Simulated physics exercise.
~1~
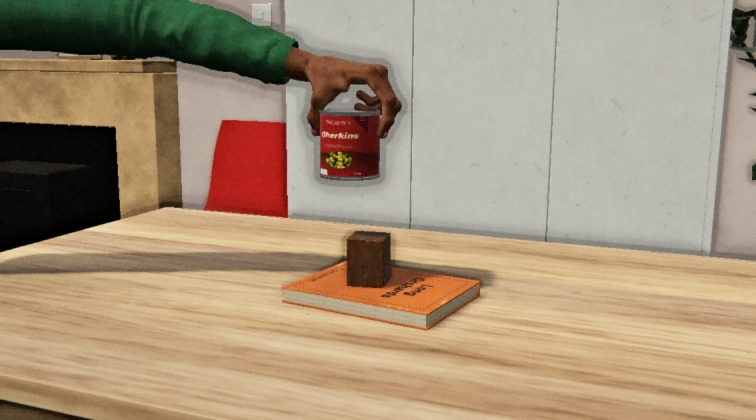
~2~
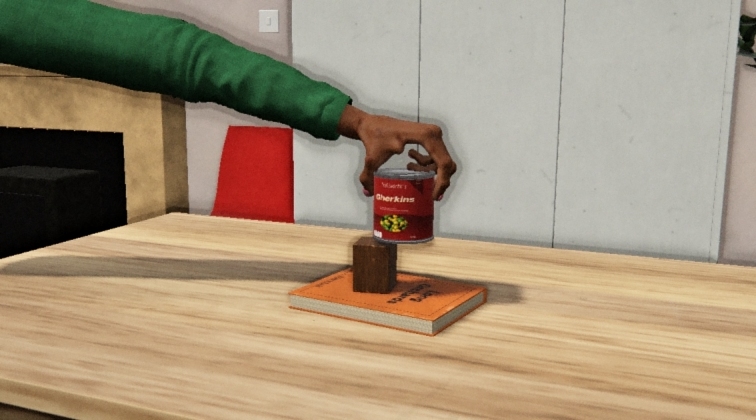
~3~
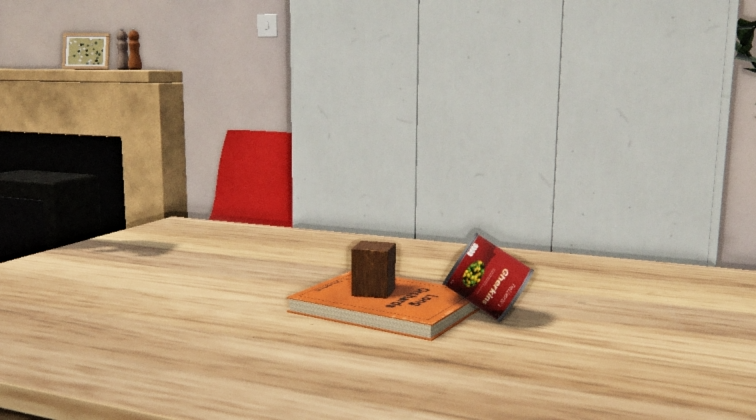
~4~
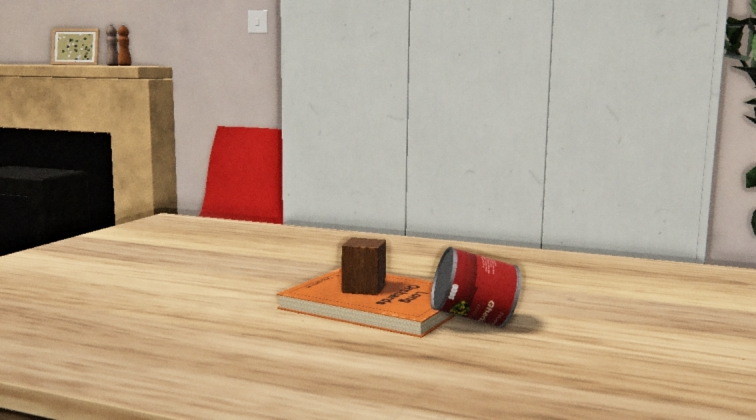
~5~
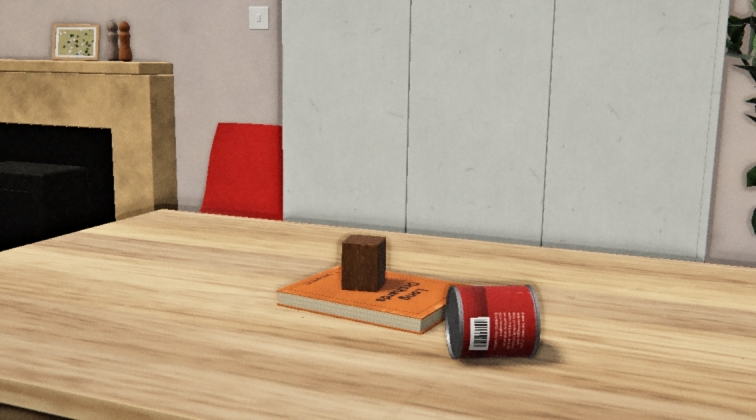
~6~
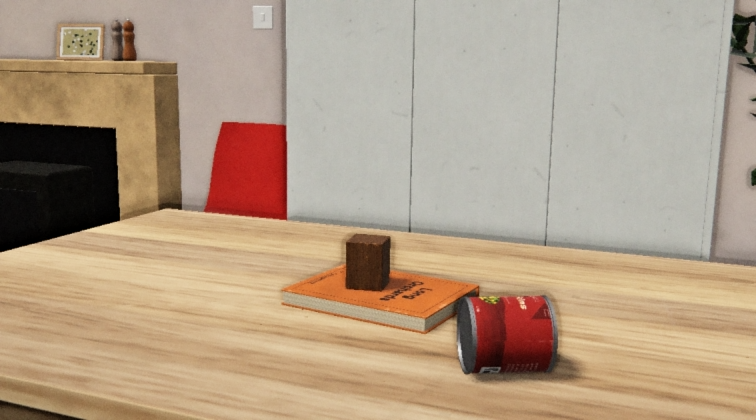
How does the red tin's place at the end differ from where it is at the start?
At the start the red tin is held upright in the air above the brown block and orange book. At the end it lies on its side on the table, lower down and to the right of the book.
